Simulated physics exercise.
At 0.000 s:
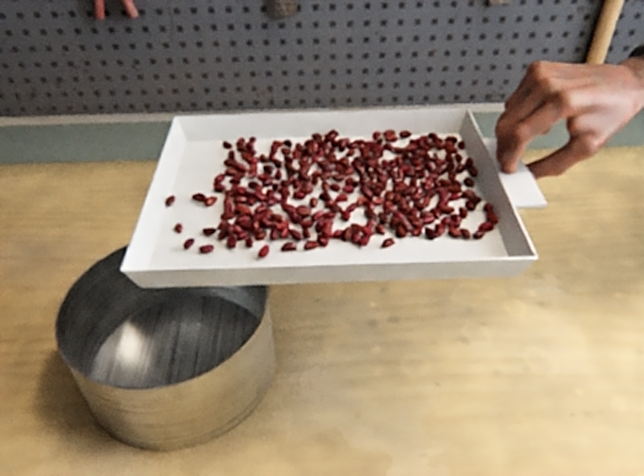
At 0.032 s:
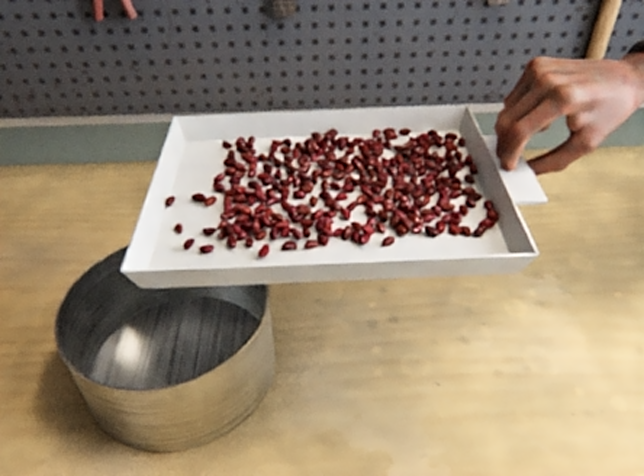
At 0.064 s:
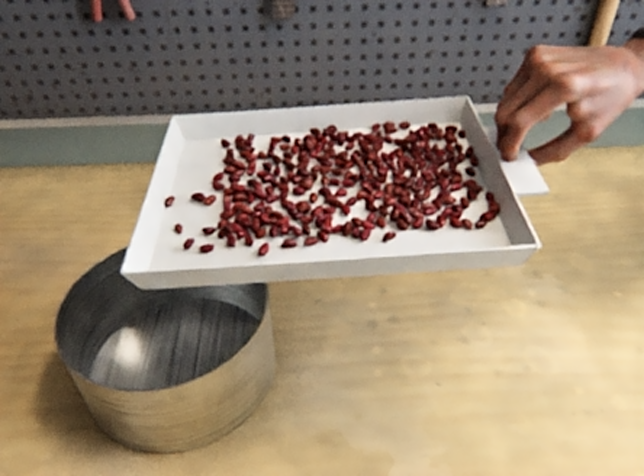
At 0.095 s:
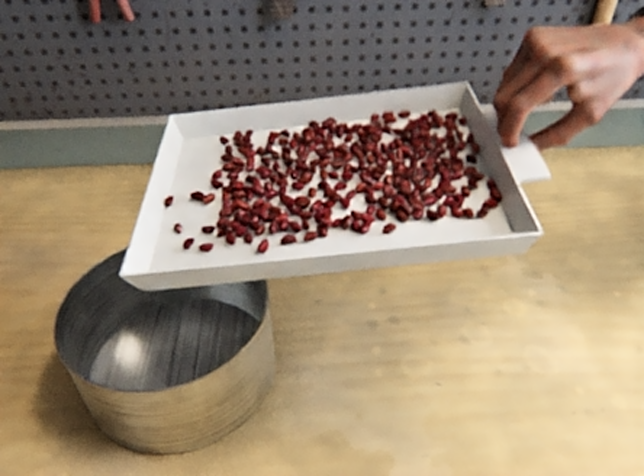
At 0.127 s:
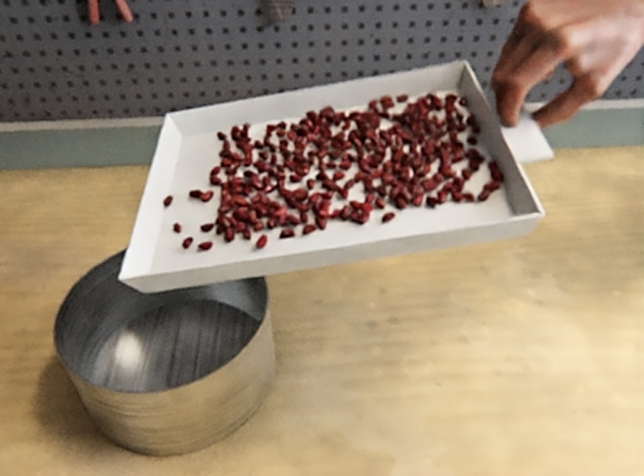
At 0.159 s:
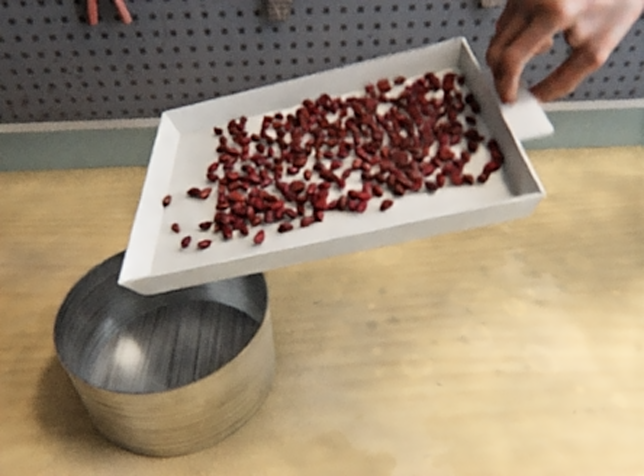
A white tray scattered with dark red beans starts out level, then tilts steadily as a hand raises its right end, while its left edge stays low above a round metal pot and the beans stay spread across it.
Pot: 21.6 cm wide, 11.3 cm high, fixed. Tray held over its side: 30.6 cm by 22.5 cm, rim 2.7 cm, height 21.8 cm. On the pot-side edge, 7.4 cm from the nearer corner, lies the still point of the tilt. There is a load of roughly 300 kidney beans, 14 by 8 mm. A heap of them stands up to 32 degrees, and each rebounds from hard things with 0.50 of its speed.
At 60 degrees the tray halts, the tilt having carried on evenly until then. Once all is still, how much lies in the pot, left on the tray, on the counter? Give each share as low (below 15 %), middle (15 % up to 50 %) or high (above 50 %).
Pot - middle, tray - middle, counter - middle.
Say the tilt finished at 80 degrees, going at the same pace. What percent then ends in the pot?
Pot share: About 50 per cent.
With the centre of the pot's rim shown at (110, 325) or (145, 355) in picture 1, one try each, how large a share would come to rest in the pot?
Roughly 65 per cent, then 60 per cent.
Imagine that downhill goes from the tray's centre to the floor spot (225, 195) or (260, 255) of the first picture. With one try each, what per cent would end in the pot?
The share comes to about 30 in a hundred, then about 15 in a hundred.
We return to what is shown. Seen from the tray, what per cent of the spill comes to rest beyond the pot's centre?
That comes to roughly 90 percent.
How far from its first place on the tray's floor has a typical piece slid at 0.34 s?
Some 1 cm.
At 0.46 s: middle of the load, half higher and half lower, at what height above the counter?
About 32 centimetres.
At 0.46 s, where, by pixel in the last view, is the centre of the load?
Estimated centre of load: Around (220, 119).
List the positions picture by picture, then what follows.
Tray tilt 0 degrees, front corners at (134, 263) and (524, 251); middle of the pieces at (349, 181); pot at (164, 300), in the first frame.
Tray tilt 1 degrees, front corners at (134, 263) and (525, 248); middle of the pieces at (349, 180), in the second frame.
Tray tilt 2 degrees, front corners at (133, 265) and (527, 240); middle of the pieces at (348, 175), in the third frame.
Tray tilt 5 degrees, front corners at (132, 267) and (529, 227), lowest corner left front; middle of the pieces at (348, 168), in the fourth frame.
Tray tilt 9 degrees, front corners at (131, 270) and (530, 209), lowest corner left front; middle of the pieces at (346, 157), in the fifth frame.
Tray tilt 13 degrees, front corners at (130, 273) and (530, 188), lowest corner left front; middle of the pieces at (343, 145); pot at (164, 304). Its pace works out near 135 degrees a second, in the sixth frame.
Then, at 0.34 s, tilt 38 degrees; the tray holds 100 %, the pot 0 %.
Then, at 0.46 s, tilt 54 degrees; the tray holds 100 %, the pot 0 %.
After 0.71 s, tilt 60 degrees; the tray holds 60 %, the pot 5 %.
In the end, at 2.1 s, pot 35 %, tray 35 %, counter 30 %.
